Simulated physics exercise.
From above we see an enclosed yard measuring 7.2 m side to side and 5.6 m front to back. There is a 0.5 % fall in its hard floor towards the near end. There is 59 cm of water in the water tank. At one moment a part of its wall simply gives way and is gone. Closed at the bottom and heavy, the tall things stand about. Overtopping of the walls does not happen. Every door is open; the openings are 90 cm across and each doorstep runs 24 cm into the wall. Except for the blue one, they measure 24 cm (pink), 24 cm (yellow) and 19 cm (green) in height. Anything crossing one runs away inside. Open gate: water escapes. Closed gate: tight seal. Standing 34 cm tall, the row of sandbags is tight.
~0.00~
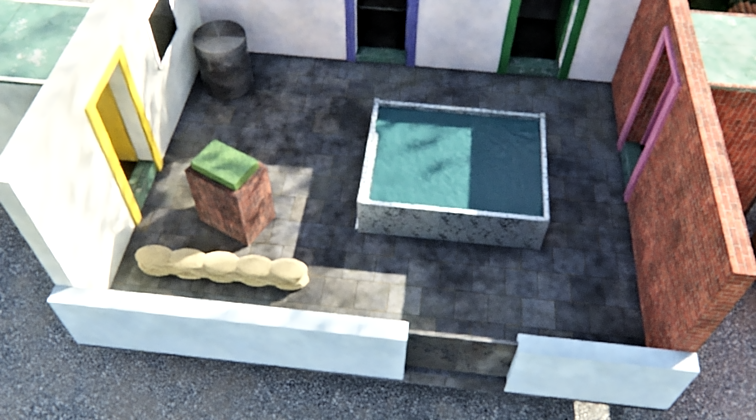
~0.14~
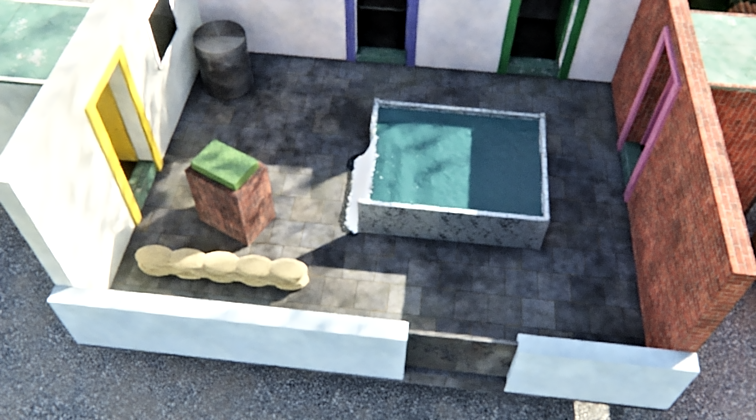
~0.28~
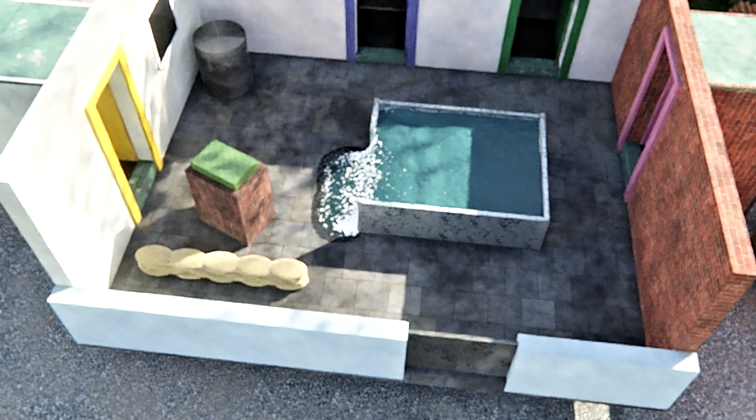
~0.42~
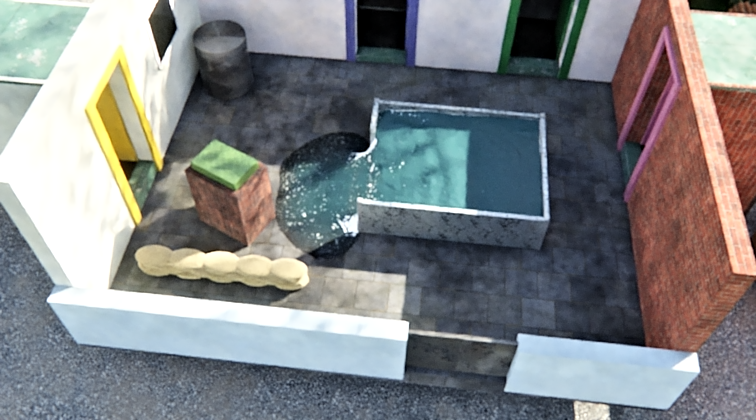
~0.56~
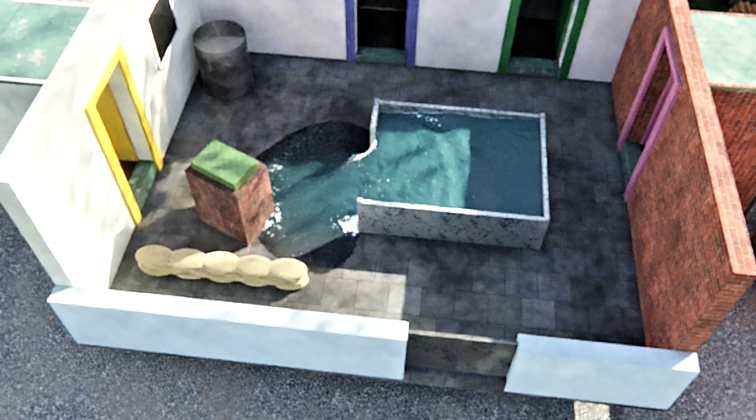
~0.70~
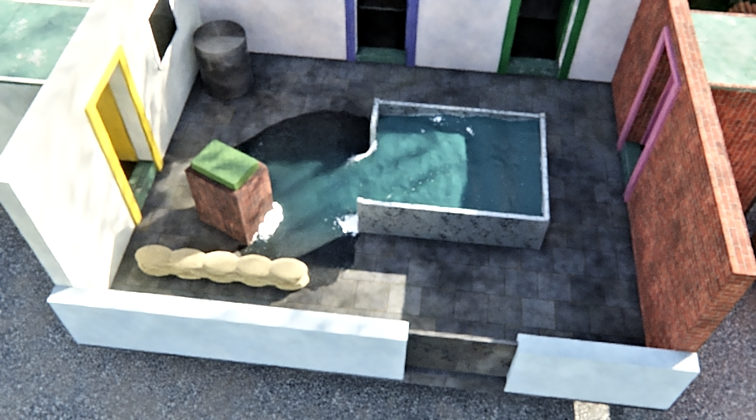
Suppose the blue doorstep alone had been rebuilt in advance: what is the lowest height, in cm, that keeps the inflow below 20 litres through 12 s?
About 6.5 cm.
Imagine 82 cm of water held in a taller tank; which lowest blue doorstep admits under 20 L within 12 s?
Roughly 10.0 centimetres.
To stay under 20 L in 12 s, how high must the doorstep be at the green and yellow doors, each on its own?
You'd want some 6.5 cm at green and some 17 cm at yellow.
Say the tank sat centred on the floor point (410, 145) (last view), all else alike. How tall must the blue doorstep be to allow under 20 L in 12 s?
New minimum height: Approx. 5.5 cm.
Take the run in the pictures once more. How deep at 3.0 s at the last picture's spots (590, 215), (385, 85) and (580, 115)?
Depths in order: 0 / 0 / 0 cm.
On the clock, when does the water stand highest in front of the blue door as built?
I'd say near 5.0 seconds.
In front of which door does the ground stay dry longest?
Door: Pink.
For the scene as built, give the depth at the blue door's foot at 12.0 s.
Lab note: Depth approx. 5.5 cm.
After 1.4 s water covers 25 % of the floor, deepest (38 cm) near (250, 266); it has not reached the blue door.
After 3.0 s water covers 40 % of the floor, deepest (38 cm) near (210, 98); it has not reached the blue door.
After 12.0 s water covers 95 % of the floor, deepest (14 cm) near (546, 243); 6 cm at the blue door, 0 litres in over its 13 cm doorstep.
At the blue door as built, the water arrived by 3.8 s and peaked near 12 cm at 5.2 s.
With a doorstep of 5.5 cm, 34 litres would have come in within the 12 s; with 7.5 cm, 12 litres. So under 20 litres takes about 6.5 cm.
